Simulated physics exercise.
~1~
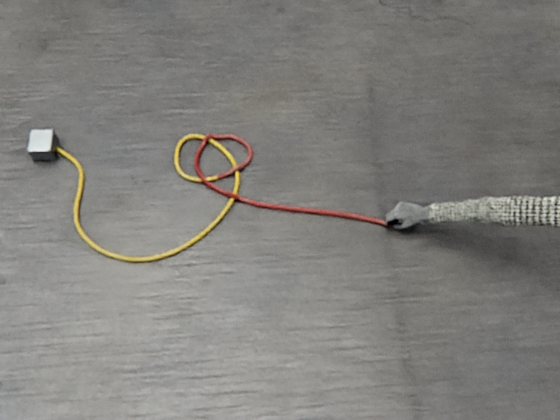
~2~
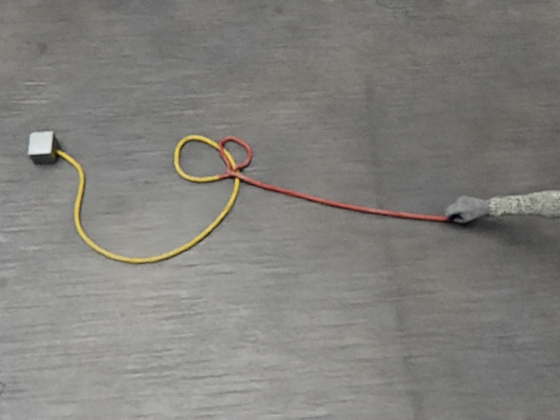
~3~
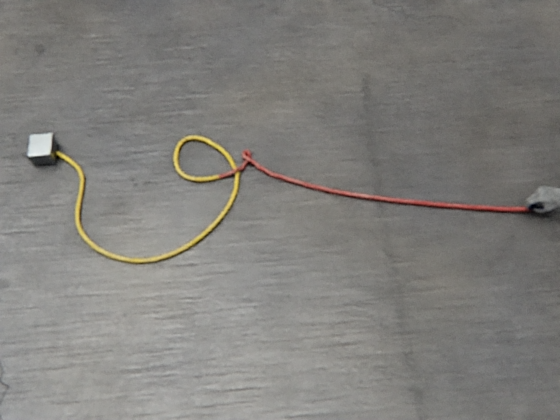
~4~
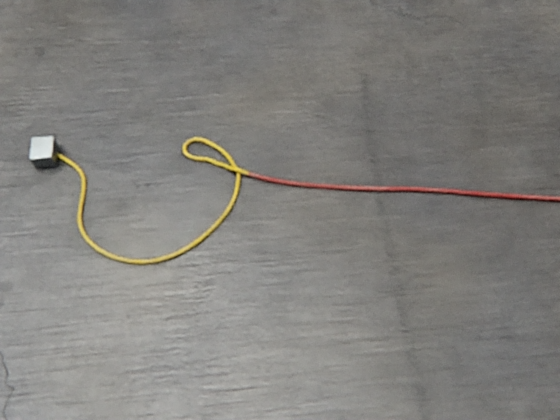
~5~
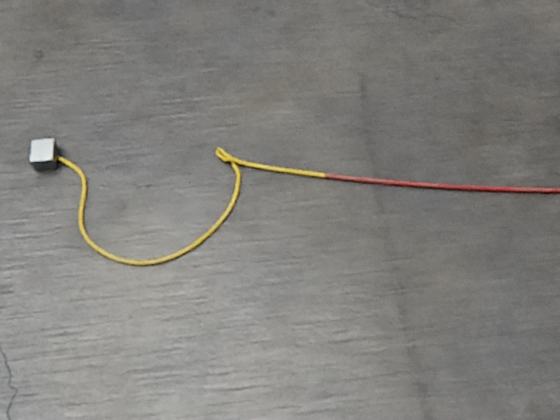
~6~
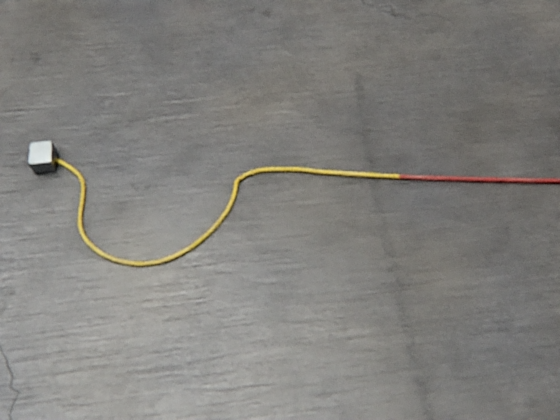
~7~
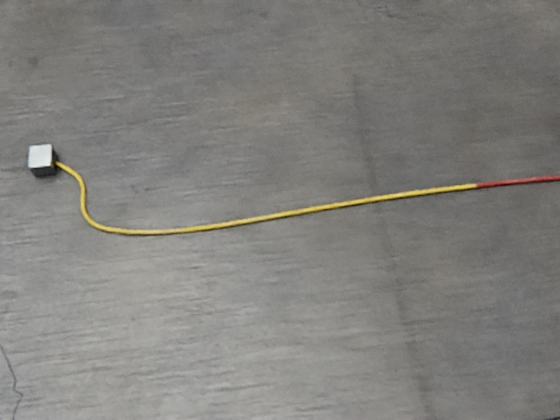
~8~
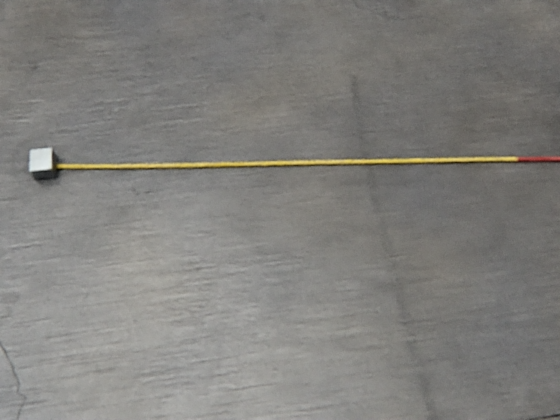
A rope, yellow on the left and red on the right, lies in loops on a grey, faintly streaked surface seen from above, its left end fixed to a small pale grey block. At the right, a dark gripping tip on a pale, textured arm holds the red end and draws it rightward out of view. The small red loop shrinks and vanishes, then the yellow loop beside it narrows and opens without knotting. The wide yellow curve below flattens last, leaving the rope stretched straight across from the block, mostly yellow with red at the right edge.
